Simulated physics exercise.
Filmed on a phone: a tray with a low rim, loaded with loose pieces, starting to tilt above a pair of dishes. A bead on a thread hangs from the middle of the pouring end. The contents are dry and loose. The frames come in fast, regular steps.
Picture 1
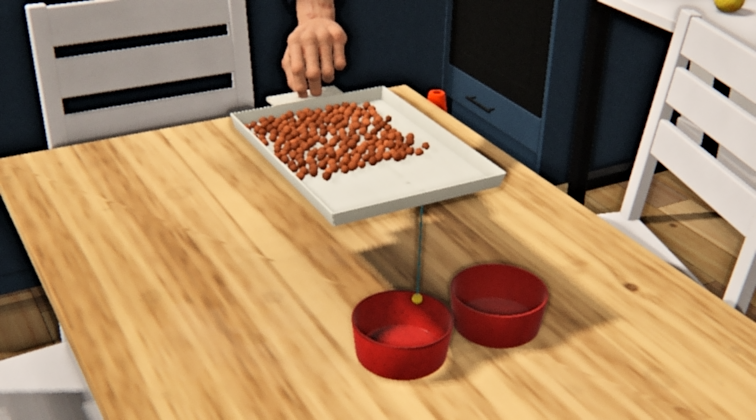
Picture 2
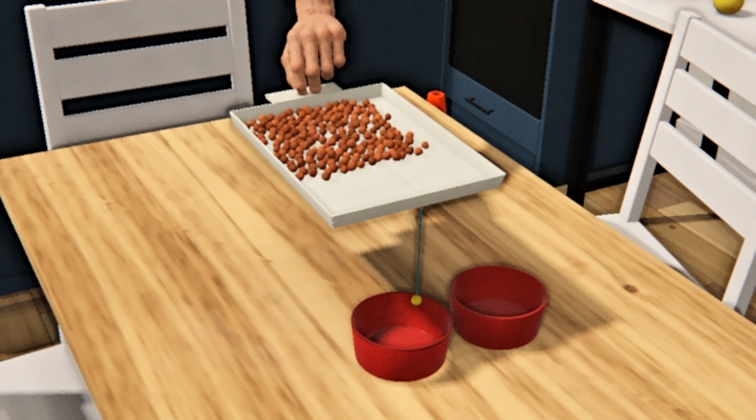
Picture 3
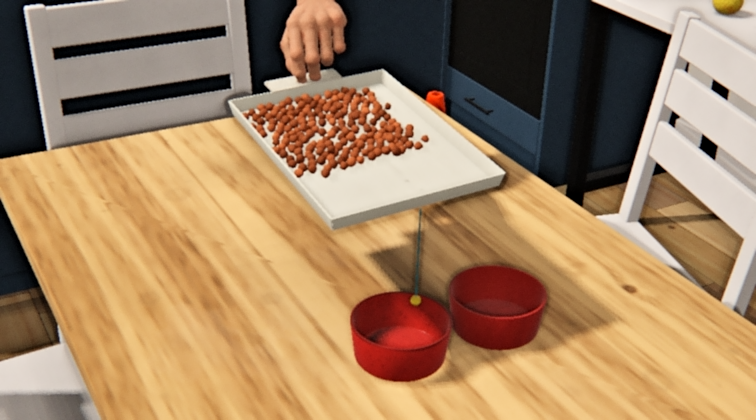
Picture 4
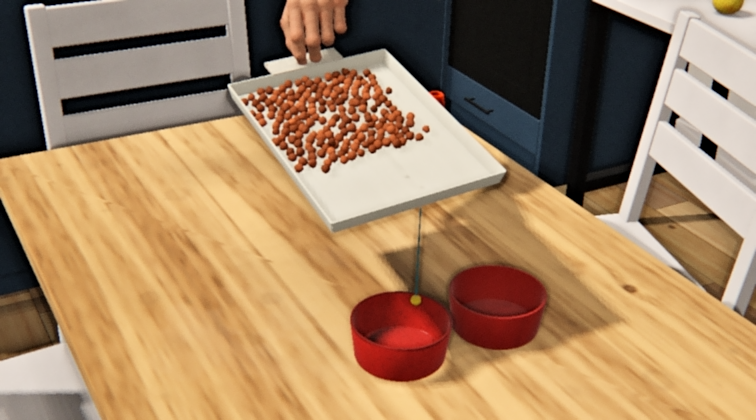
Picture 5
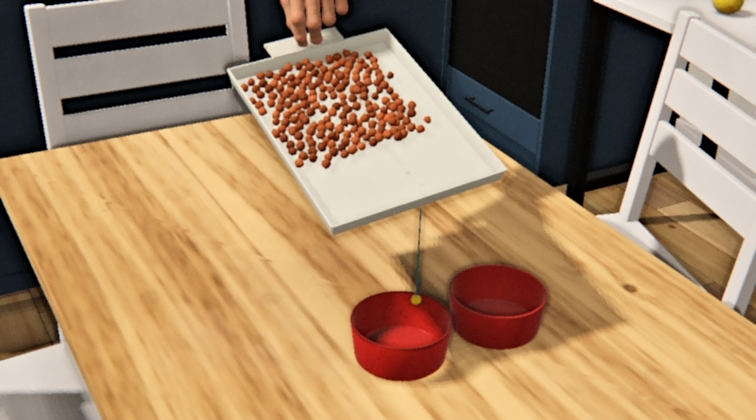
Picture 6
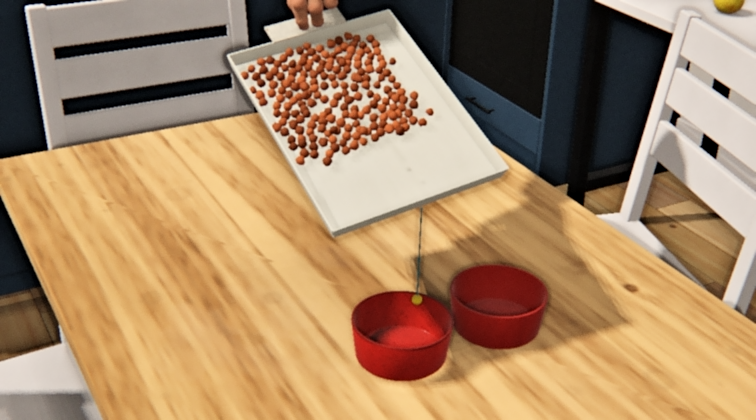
A hand raises the back of a white tray of brown pellets above two red dishes.
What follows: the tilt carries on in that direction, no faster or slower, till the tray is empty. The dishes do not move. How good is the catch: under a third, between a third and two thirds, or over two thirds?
They take less than a third between them.
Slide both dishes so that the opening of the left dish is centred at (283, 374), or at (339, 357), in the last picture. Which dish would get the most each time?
In turn: The right one; the dish on the left.
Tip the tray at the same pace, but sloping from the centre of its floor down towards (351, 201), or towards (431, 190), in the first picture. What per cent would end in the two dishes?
The first gives 20 %, the second 40 %.
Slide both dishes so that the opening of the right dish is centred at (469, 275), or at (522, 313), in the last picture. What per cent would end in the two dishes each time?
Near 10 % and 40 %.
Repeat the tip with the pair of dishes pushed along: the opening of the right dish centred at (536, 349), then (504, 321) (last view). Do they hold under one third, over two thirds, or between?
At the first place less than a third, at the second the middle third.
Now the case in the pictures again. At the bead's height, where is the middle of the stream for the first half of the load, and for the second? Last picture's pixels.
Early half (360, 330), late half (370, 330).
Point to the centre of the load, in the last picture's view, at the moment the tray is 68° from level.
Close to (371, 193).
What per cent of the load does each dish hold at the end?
About: Left dish 20, right dish 0 per cent.
Soon, tray tipped steeply; most on the tray; a small part in the air.
A while on, tray tipped past a quarter turn; about half on the tray; a stray few in the left dish; about a third outside both; about a quarter in the air.
Towards the end, tray tipped past a quarter turn; about a quarter in the left dish; most outside both.
Finally, tray tipped past a quarter turn; about a quarter in the left dish; none in the right dish; most outside both.
